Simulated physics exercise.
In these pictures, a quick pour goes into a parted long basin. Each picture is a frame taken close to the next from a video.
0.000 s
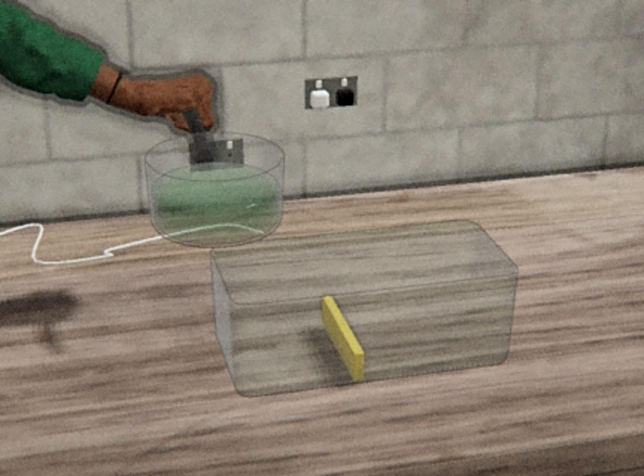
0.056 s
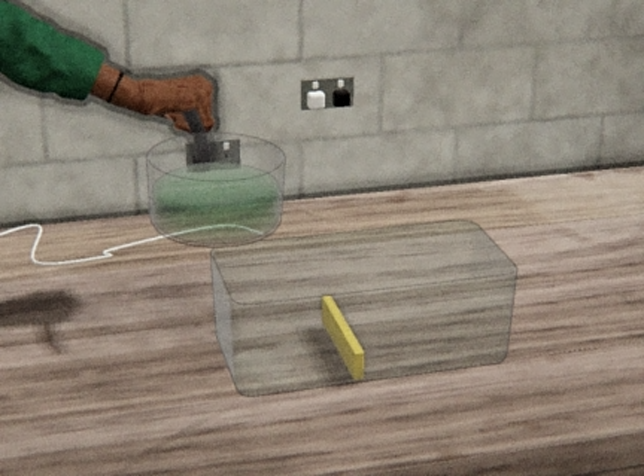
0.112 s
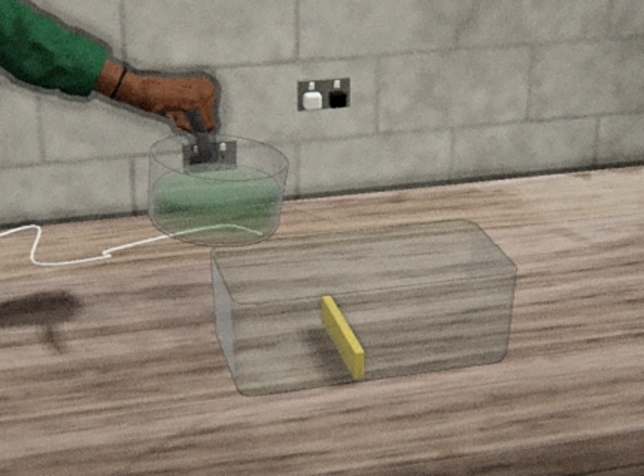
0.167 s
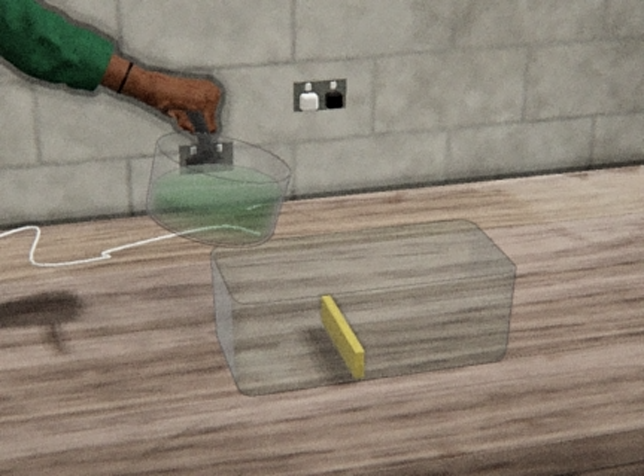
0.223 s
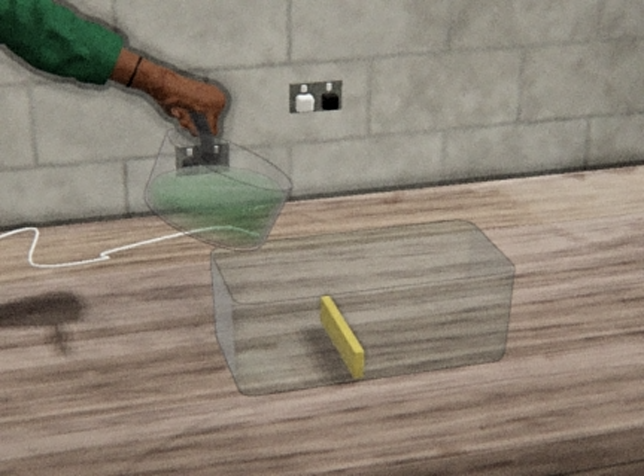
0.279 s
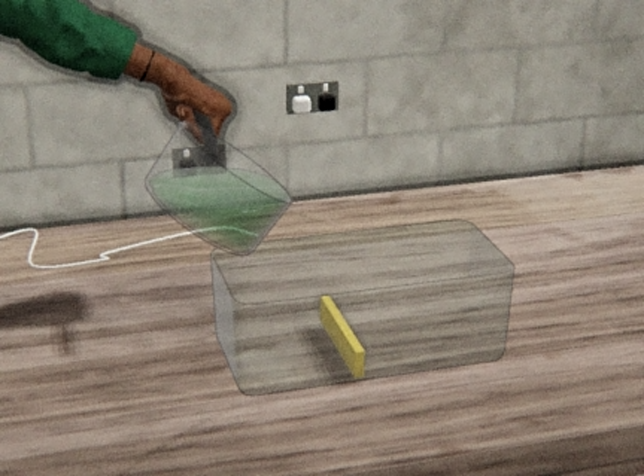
On a wooden counter by a block wall, a green-sleeved hand held a clear container of green liquid beside a long clear box with a yellow divider, then steadily tilted it toward the right.
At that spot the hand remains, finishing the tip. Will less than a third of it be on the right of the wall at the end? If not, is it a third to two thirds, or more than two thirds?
Yes.
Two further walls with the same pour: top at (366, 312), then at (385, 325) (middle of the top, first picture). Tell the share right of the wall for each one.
10 per cent, then 25 per cent, roughly.
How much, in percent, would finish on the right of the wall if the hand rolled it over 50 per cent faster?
About 20 per cent.
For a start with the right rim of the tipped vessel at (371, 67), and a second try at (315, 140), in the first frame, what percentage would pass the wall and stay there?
First try: About 85 %; second try: About 50 %.
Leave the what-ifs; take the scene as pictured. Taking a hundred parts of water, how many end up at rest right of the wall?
That works out near 15 in every hundred.
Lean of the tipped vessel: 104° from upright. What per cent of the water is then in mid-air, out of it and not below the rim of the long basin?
I'd say some 25 per cent of it.
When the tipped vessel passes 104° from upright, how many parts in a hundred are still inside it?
Some 25 per cent has not yet come out.
Then, 0.57 s in, the tilt is 104° and 23 per cent is still to pour, 49 is left of the wall and 2 right of it.
Then, 0.78 s in, the tilt is 119° and 3 per cent is still to pour, 80 is left of the wall and 8 right of it.
Then, 1.00 s in, the tilt is 119° and 0 per cent is still to pour, 84 is left of the wall and 13 right of it.
Then, 1.24 s in, the tilt is 119° and 0 per cent is still to pour, 82 is left of the wall and 15 right of it.
Finally, 82 per cent lies left of the wall, 15 right of it and 3 outside.
